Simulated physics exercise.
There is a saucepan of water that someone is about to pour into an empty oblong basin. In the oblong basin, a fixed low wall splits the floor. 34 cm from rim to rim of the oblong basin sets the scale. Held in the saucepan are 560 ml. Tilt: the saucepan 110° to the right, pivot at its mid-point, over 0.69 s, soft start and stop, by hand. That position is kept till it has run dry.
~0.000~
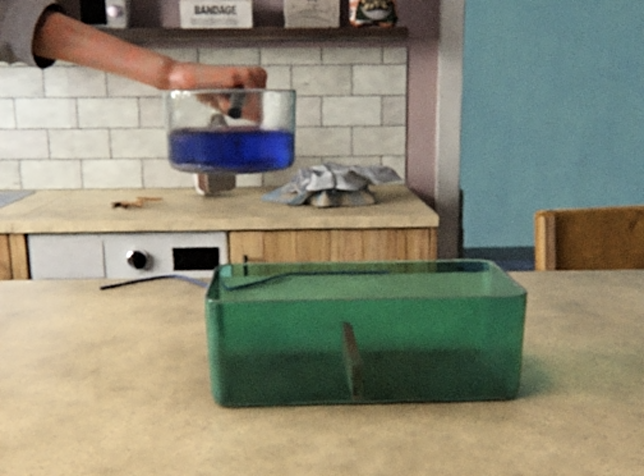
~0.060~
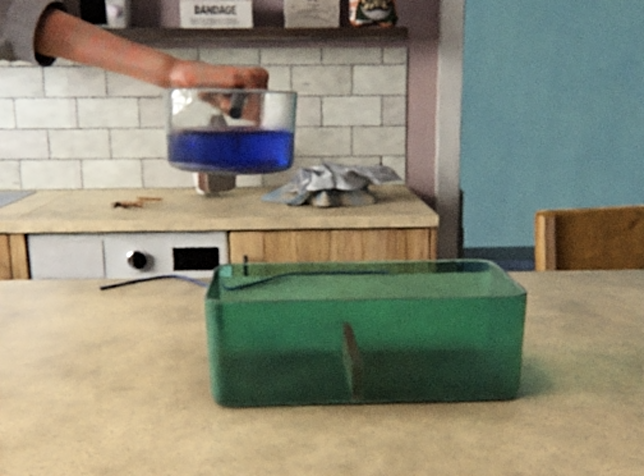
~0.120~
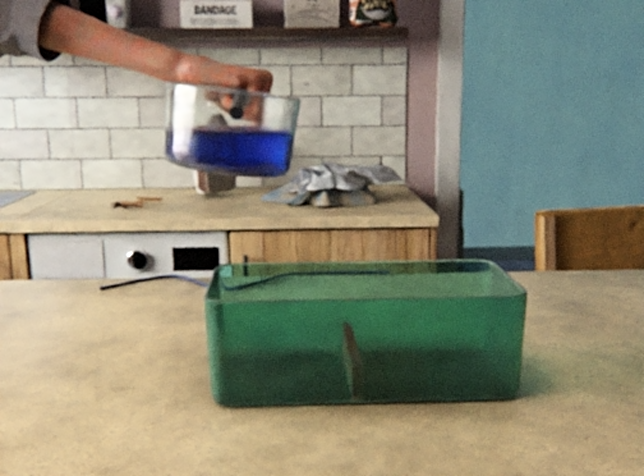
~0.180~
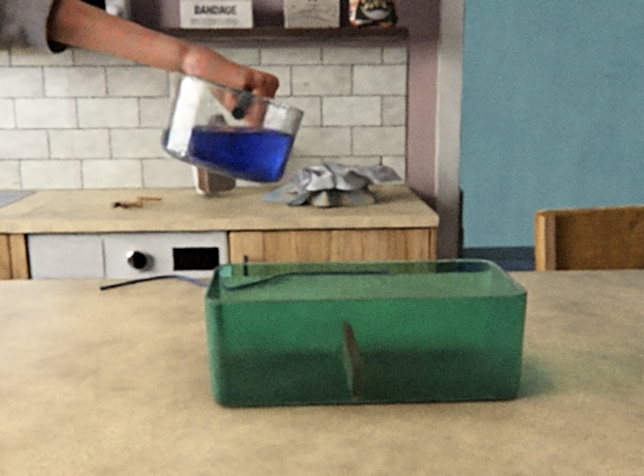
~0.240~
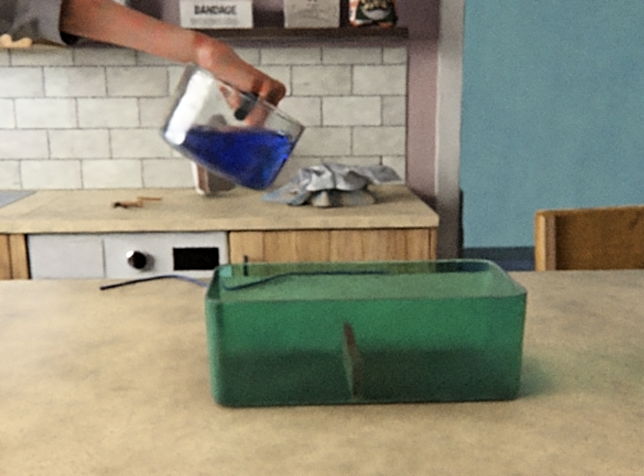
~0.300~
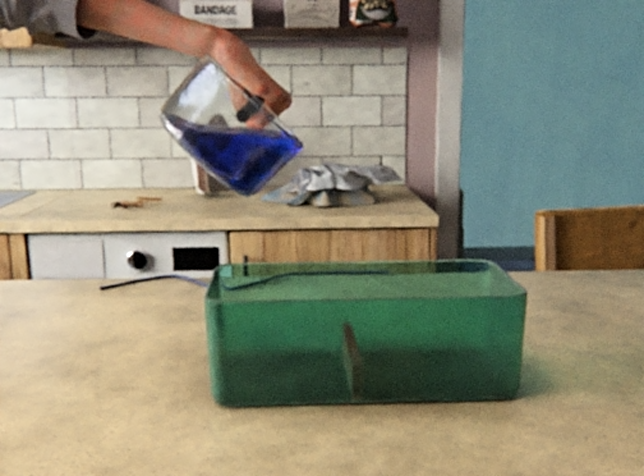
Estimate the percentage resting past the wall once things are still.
I would say roughly 28 percent.
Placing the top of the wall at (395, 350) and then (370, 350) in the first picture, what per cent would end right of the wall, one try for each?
Respectively 15 and 10 %.
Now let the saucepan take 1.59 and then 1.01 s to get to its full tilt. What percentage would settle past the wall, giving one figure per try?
Near 50 in a hundred on the first go and near 40 in a hundred on the second.
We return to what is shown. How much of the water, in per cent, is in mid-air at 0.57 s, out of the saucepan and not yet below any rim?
Roughly 48 percent.
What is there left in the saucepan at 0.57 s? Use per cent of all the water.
About 30 per cent.
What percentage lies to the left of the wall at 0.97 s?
68 %.
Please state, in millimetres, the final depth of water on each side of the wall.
Depths: Left near 16 mm, right near 6 mm.
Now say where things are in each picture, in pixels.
It leans 0°; its right rim is at (295, 92); the water meets the walls at (171, 130) and (292, 129); the oblong basin's rim runs from (211, 283) to (509, 278); the wall's top is at (352, 343), in the first picture.
It leans 2°; its right rim is at (296, 94); the water meets the walls at (170, 130) and (291, 130), in the second picture.
It leans 8°; its right rim is at (299, 101); the water meets the walls at (170, 130) and (292, 131), in the third picture.
It leans 17°; its right rim is at (302, 113); the water meets the walls at (167, 128) and (293, 132), in the fourth picture.
It leans 30°; its right rim is at (304, 129); the water meets the walls at (164, 123) and (297, 134), in the fifth picture.
It leans 44°; its right rim is at (301, 147); the water meets the walls at (168, 117) and (302, 138), in the sixth picture.
After 0.57 s the tilt is 102° and 31 per cent is still to pour, 14 is left of the wall and 8 right of it.
After 0.76 s the tilt is 110° and 7 per cent is still to pour, 57 is left of the wall and 26 right of it.
After 0.97 s the tilt is 110° and 0 per cent is still to pour, 68 is left of the wall and 27 right of it.
After 1.19 s the tilt is 110° and 0 per cent is still to pour, 69 is left of the wall and 28 right of it.
In the end 69 per cent lies left of the wall, 28 right of it and 2 outside.
